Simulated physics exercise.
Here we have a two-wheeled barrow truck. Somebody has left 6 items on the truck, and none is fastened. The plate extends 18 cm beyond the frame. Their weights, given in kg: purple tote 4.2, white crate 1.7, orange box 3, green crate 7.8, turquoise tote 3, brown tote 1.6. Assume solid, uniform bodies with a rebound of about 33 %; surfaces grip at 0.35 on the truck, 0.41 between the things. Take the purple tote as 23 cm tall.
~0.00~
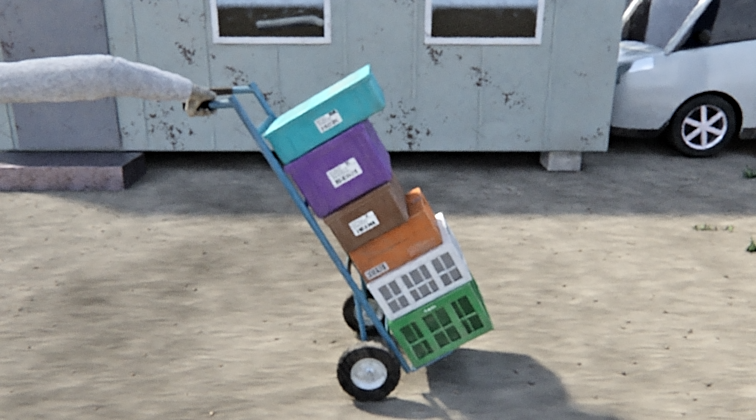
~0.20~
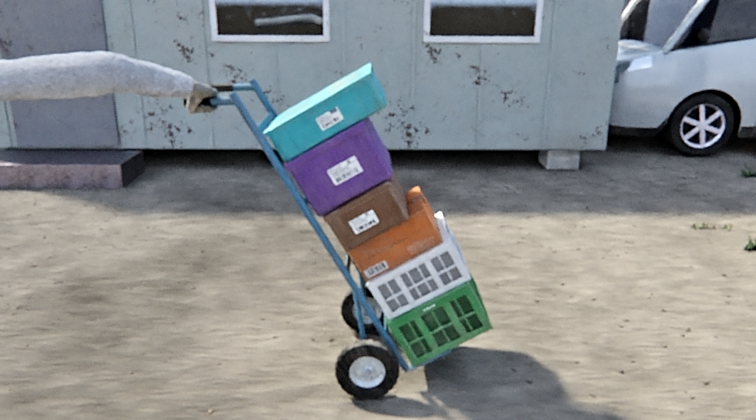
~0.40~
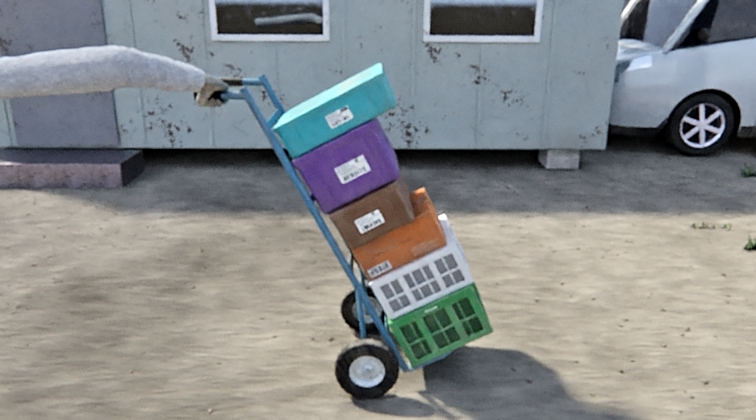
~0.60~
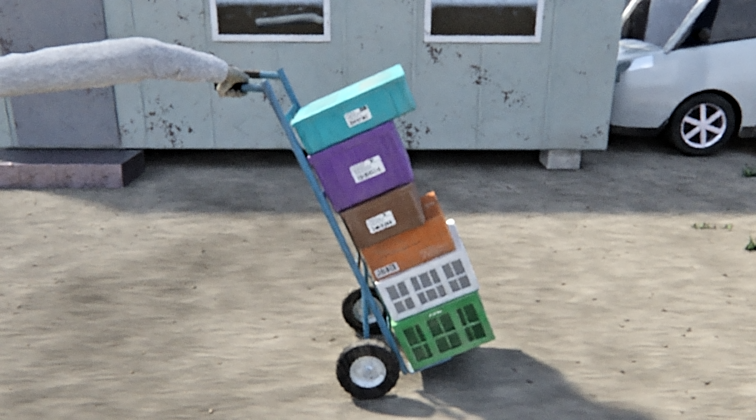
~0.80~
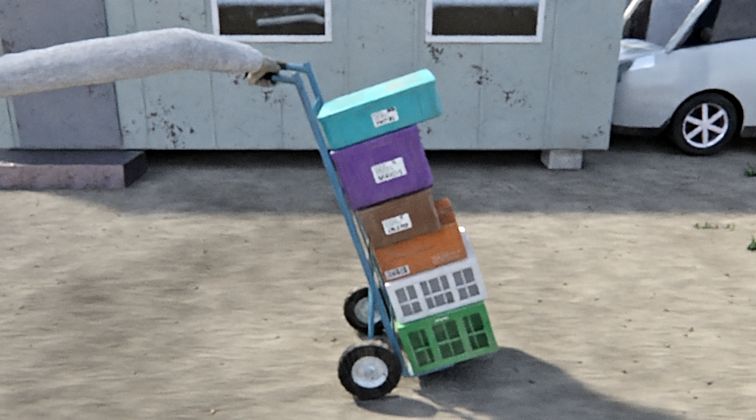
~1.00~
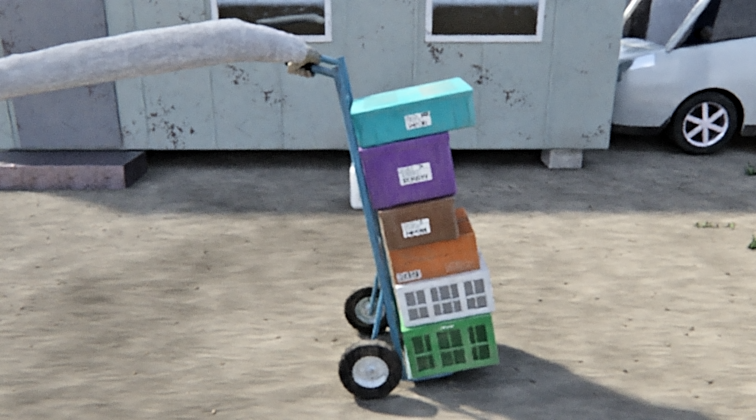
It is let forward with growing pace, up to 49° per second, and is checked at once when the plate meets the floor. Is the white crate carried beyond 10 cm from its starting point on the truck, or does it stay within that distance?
It stays within that distance.
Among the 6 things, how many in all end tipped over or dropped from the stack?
That makes 3.
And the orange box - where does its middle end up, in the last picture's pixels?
It finishes around (458, 258).
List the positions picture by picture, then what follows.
The first picture shows truck 30° back; white crate (417, 265); purple tote (341, 162).
The second picture shows truck 29° back; green crate (435, 303); turquoise tote (329, 111).
The third picture shows truck 27° back; brown tote (373, 202); purple tote (349, 159).
The fourth picture shows truck 24° back; orange box (406, 235); green crate (439, 309).
The fifth picture shows truck 18° back; turquoise tote (381, 109); brown tote (398, 205).
The sixth picture shows truck 11° back; white crate (441, 280); purple tote (407, 161).
After 1.70 s, truck upright; white crate 3° off its base near (456, 295); turquoise tote 18° off its base; purple tote 18° off its base.
After 2.90 s, truck upright; purple tote and turquoise tote now dropped from the stack; white crate 4° off its base near (457, 295); brown tote 72° off its base.
After 3.40 s, truck upright; brown tote now dropped from the stack; white crate 4° off its base near (457, 295); orange box 4° off its base.
In the end (4.4 s), dropped from the stack, purple tote, turquoise tote and brown tote; the other 3 under 10 cm from the start. At the end, from the last picture's camera, white crate near (456, 295).
